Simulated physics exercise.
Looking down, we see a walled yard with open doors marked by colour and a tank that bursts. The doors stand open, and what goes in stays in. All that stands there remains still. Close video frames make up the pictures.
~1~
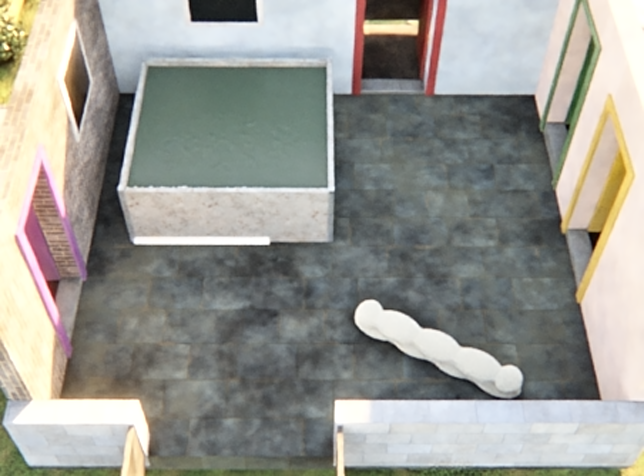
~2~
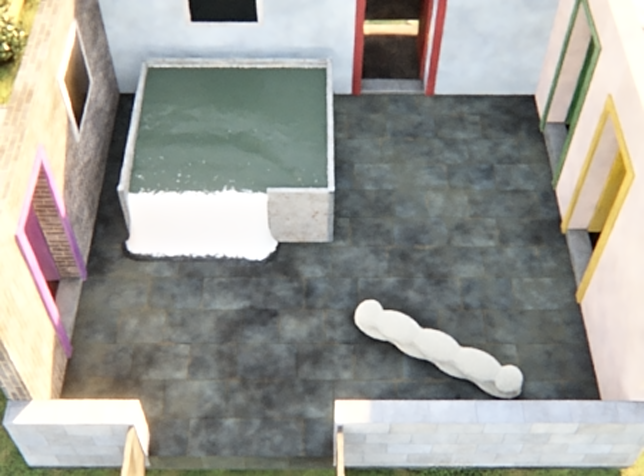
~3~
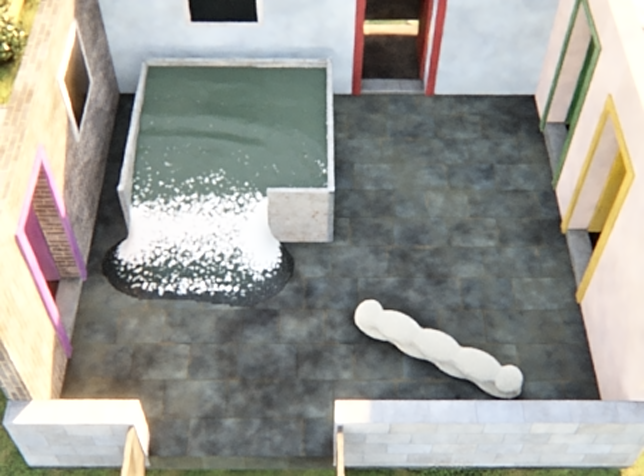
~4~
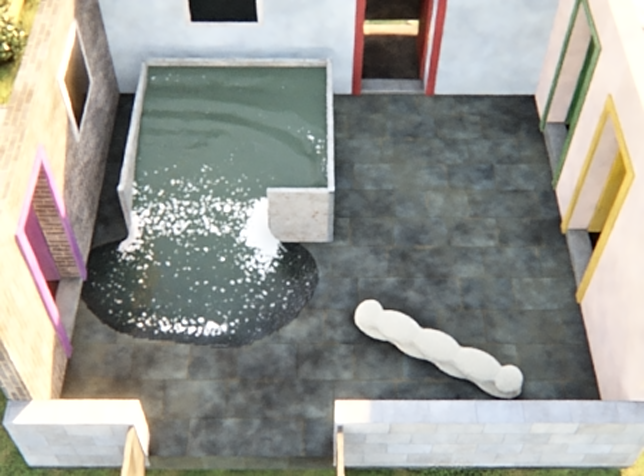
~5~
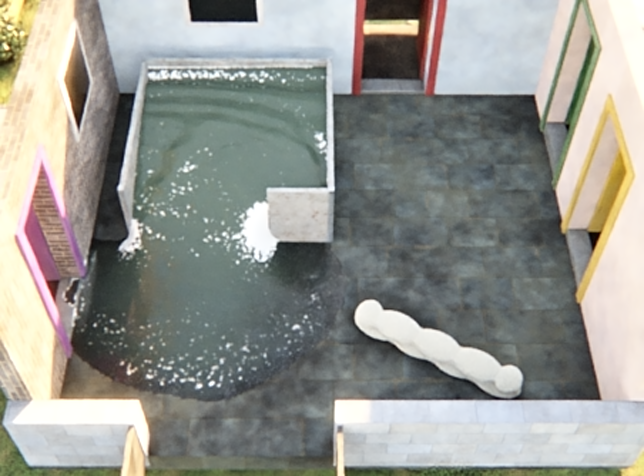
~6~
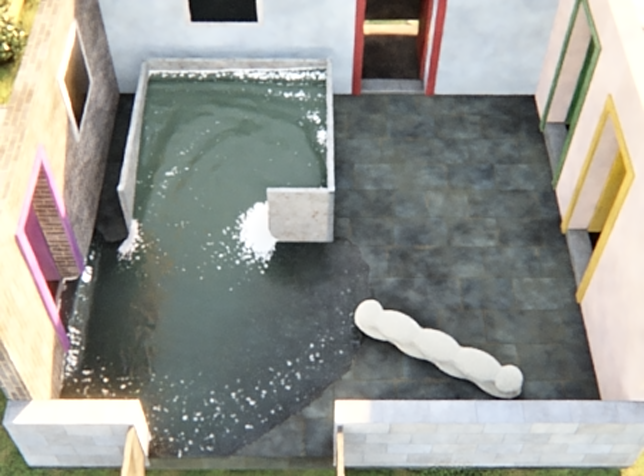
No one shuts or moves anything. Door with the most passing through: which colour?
Purple.
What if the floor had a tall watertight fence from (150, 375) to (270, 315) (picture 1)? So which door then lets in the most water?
The purple one.
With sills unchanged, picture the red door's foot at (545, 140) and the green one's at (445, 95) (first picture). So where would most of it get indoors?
The door marked purple.
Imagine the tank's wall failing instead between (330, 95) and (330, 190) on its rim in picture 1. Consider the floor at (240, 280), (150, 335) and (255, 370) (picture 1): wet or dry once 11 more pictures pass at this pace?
In the order asked: Bare, bare, bare.
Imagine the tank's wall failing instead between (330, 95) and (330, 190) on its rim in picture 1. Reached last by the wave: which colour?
The purple door is last.
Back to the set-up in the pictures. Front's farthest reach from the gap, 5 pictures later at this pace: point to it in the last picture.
Pixel estimate: (456, 434).
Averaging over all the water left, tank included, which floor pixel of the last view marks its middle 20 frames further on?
The balance point is around (221, 259).
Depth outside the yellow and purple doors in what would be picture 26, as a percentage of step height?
In turn 0 and 260 per cent.
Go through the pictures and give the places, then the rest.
The first frame shows still water in the tank at (233, 126).
In the second frame, water pours out at (201, 220) and has run to (127, 244).
In the third frame, water pours out at (201, 223) and has run to (116, 276).
In the fourth frame, the front is at (241, 339), out from the gap at (202, 225).
In the fifth frame, water pours out at (202, 225) and has run to (220, 392).
In the sixth frame, the front is at a hidden place, out from the gap at (202, 226).
A moment on, water covers 35 % of the floor; red door not reached, green door not reached, purple door some in, yellow door not reached.
Next, water covers 35 % of the floor; red door not reached, green door not reached, purple door a lot in, yellow door not reached.
Then, water covers 40 % of the floor; red door not reached, green door not reached, purple door a lot in, yellow door not reached.
Later, water covers 70 % of the floor; red door not reached, green door wet at the sill, nothing in, purple door a lot in, yellow door wet at the sill, nothing in.
In the end, water covers 95 % of the floor; red door wet at the sill, nothing in, green door wet at the sill, nothing in, purple door a lot in, yellow door wet at the sill, nothing in; the purple door has let in the most.
